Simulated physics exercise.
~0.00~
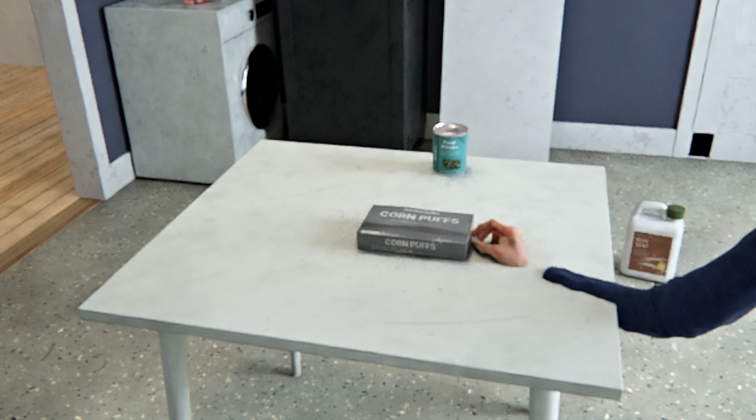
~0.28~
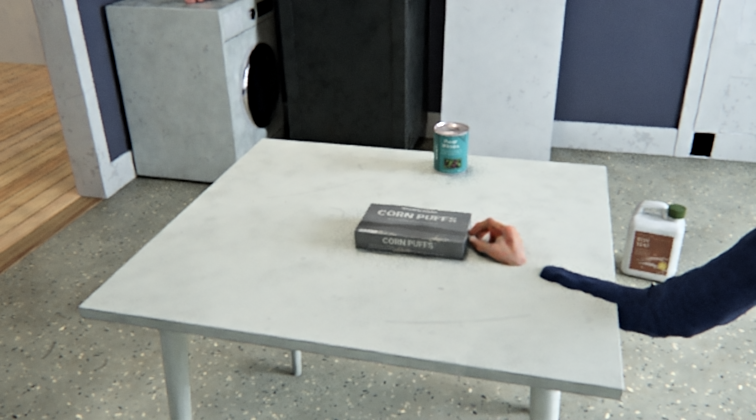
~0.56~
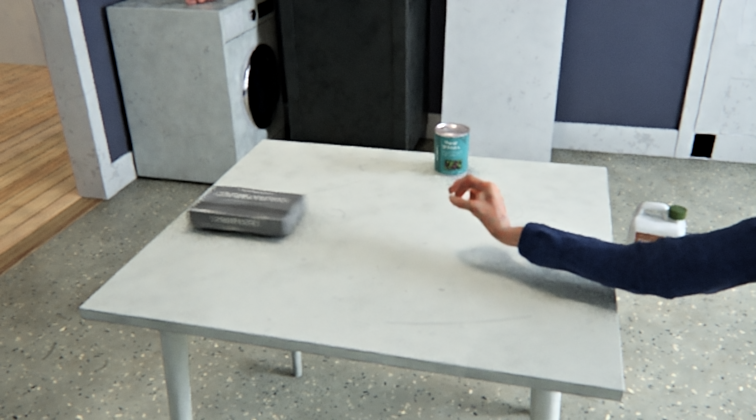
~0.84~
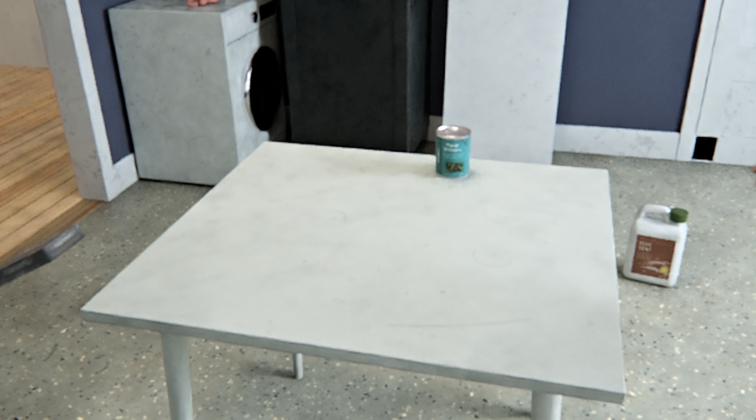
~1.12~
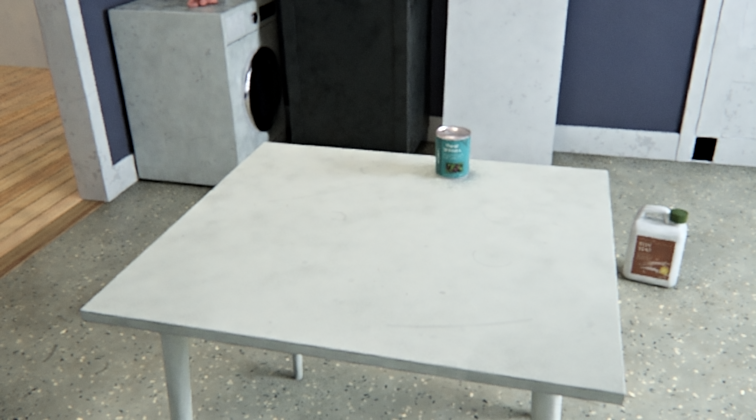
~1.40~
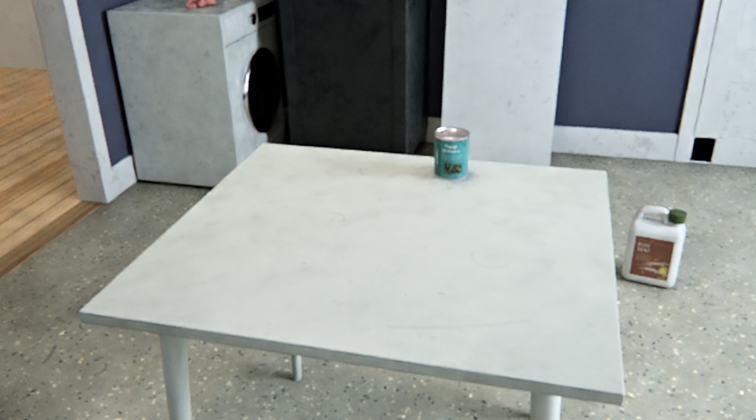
An arm in a dark blue sleeve reaches in from the right over a pale table, seen from above by a slightly swaying camera, its hand against a grey packet of corn puffs near the middle. A turquoise tin stands at the far edge, a white jug with a green cap sits on the speckled floor to the right, and a washing machine is behind. The hand shoves the packet, which slides left as the hand lets go and draws back. The packet turns and leaves the table past its left side. Finally it is out of sight, and the tin stands alone on the tabletop.
